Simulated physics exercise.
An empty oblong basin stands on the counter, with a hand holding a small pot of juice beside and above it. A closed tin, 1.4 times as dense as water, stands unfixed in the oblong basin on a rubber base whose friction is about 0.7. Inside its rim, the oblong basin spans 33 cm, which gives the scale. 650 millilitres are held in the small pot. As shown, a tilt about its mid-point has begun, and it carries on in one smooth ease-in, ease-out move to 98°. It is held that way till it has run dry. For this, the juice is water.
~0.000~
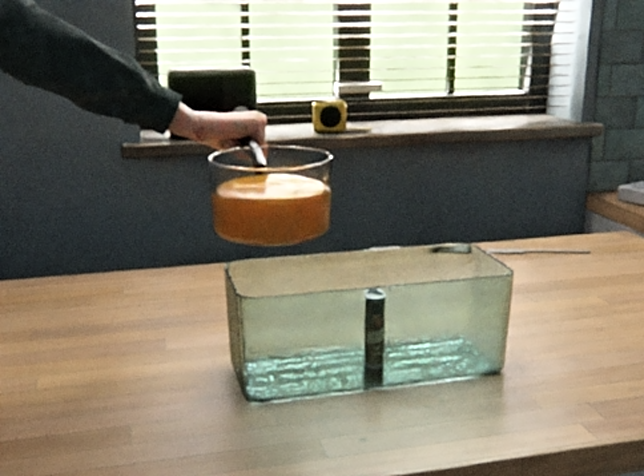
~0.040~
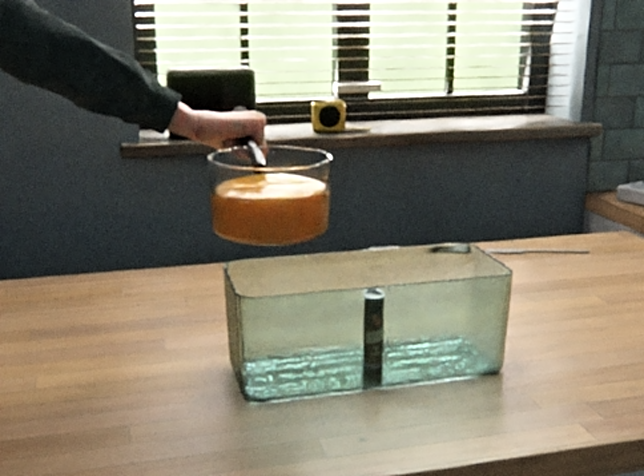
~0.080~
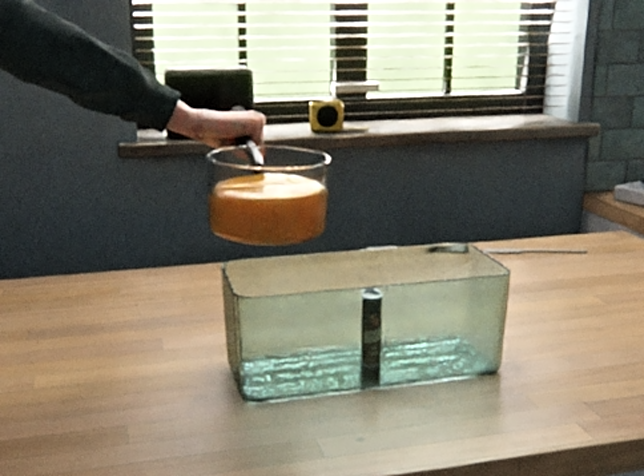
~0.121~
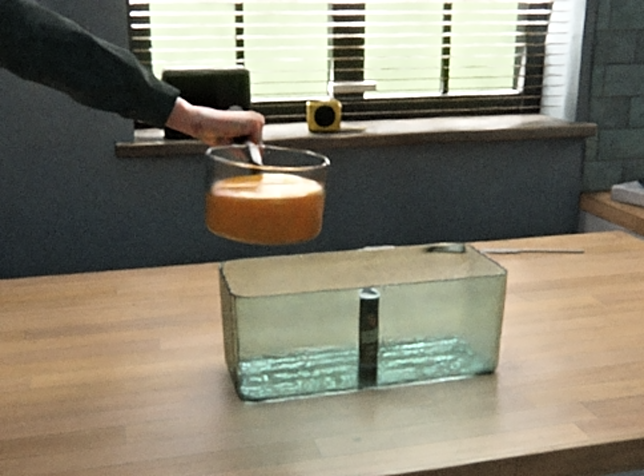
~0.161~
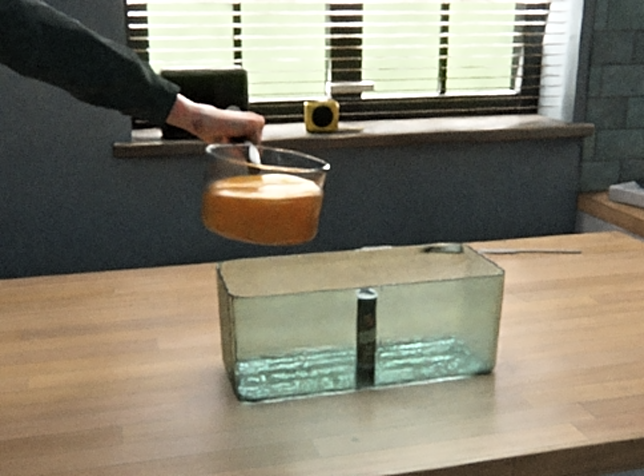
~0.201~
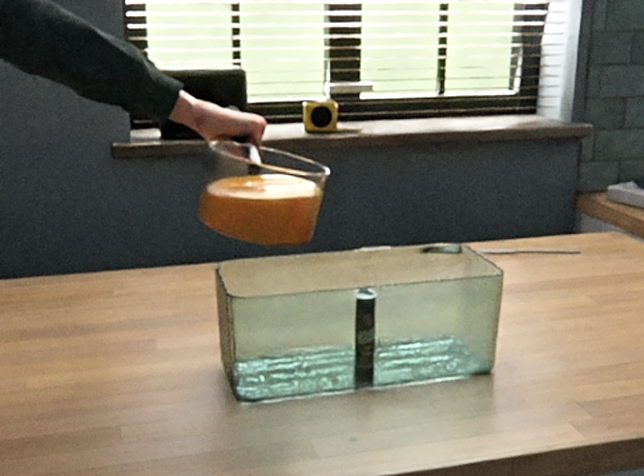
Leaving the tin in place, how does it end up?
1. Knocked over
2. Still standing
1.
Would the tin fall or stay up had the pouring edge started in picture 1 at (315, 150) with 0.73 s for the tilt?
It tumbles.
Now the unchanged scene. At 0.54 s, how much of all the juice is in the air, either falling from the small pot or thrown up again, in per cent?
Some 22 % is the figure.
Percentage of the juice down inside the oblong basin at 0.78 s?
70 per cent or thereabouts.
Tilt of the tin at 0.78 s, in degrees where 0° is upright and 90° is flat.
I'd say it's tipped close to 0 degrees.
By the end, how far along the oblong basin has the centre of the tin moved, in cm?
Net tin displacement: Roughly 7.0 cm.
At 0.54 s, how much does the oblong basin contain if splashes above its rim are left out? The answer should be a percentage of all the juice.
Near 5 in a hundred.
Then, 0.54 s in, the tilt is 72° and 73 per cent is still to pour; the tin stands where it began.
Then, 0.78 s in, the tilt is 98° and 21 per cent is still to pour; the tin stands where it began.
Then, 1.04 s in, the tilt is 98° and 4 per cent is still to pour; the tin leans 15°.
Then, 1.32 s in, the tilt is 98° and 1 per cent is still to pour; the tin lies on its side.
Finally, the tin lies on its side.
